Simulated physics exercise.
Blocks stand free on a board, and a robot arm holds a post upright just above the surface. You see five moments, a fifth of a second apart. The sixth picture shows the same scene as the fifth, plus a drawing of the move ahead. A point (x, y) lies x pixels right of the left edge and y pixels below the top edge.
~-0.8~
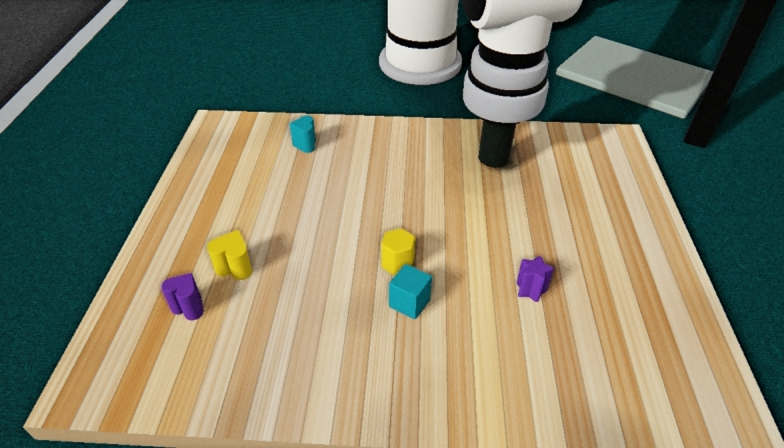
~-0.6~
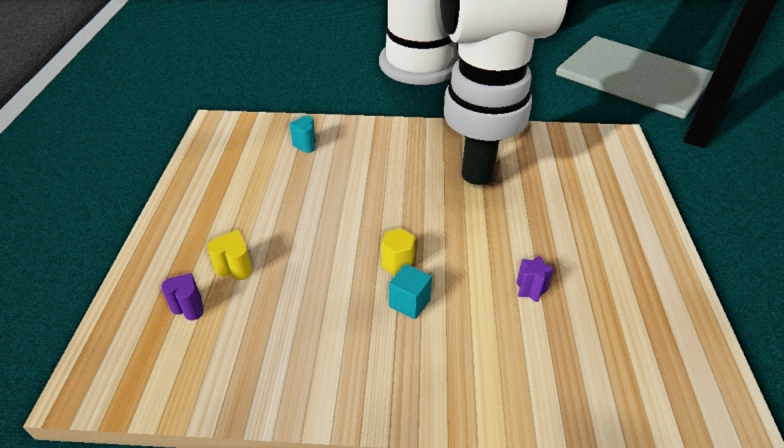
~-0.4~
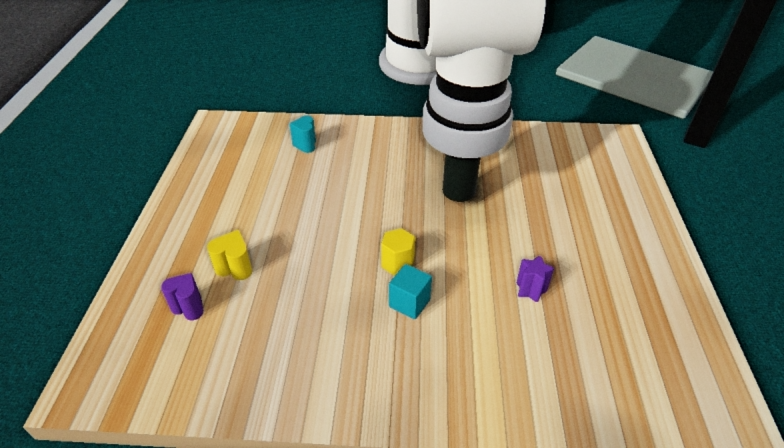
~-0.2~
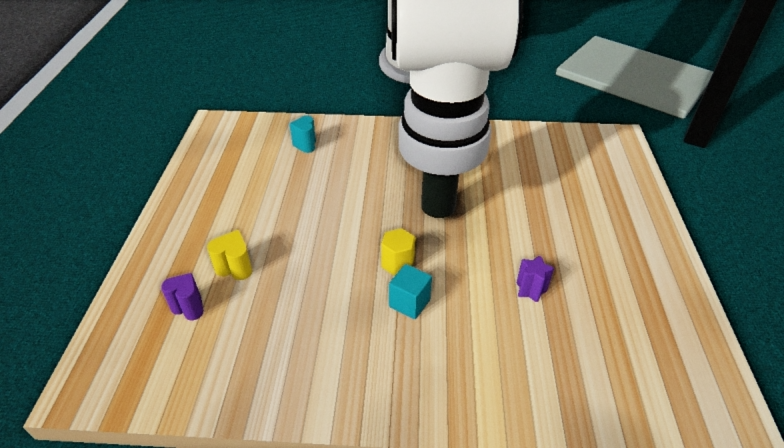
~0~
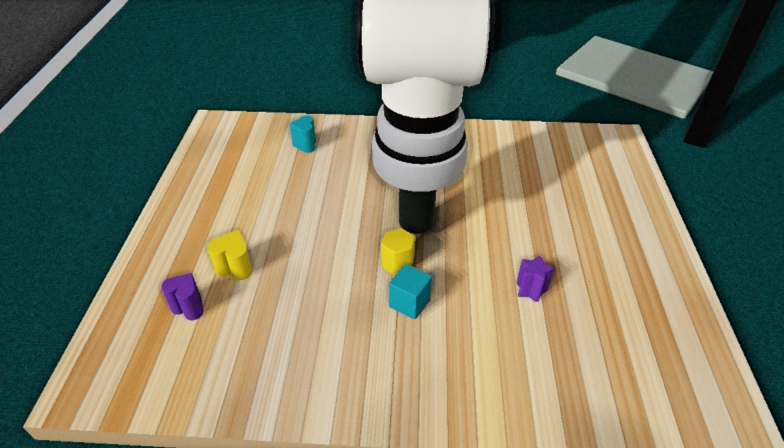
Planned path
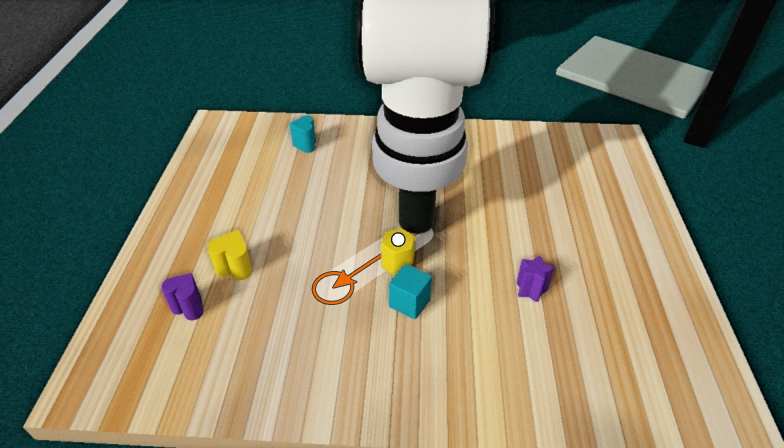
On a striped wooden board, a robot arm moves a black post diagonally left and nearer, toward unmoving yellow and turquoise blocks.
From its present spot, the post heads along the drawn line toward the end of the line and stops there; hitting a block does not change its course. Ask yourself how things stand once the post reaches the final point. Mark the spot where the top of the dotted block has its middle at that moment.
When the path ends, it will be at (375, 273).
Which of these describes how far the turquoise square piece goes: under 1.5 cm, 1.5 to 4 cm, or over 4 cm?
Short, under 1.5 cm.
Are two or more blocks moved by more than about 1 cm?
It seems not.
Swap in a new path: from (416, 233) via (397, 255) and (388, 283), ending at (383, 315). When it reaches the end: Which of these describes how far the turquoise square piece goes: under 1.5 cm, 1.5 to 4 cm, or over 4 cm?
Between 1.5 and 4 cm.
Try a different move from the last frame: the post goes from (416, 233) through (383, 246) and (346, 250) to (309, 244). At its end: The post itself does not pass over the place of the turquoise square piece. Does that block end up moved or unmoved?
It sits in its place.
The drawn path runs in a line from (416, 233) to (333, 288); the dot is on the yellow hexagonal block.
What follows on the original path. One third of the way, post (389, 239); yellow hexagonal block (391, 252), turned 40° anticlockwise.
Two thirds of the way, post (361, 257); yellow hexagonal block (380, 269), turned 100° anticlockwise.
At the end, post (332, 277); yellow hexagonal block (375, 273), turned 125° anticlockwise; turquoise square piece not moved.
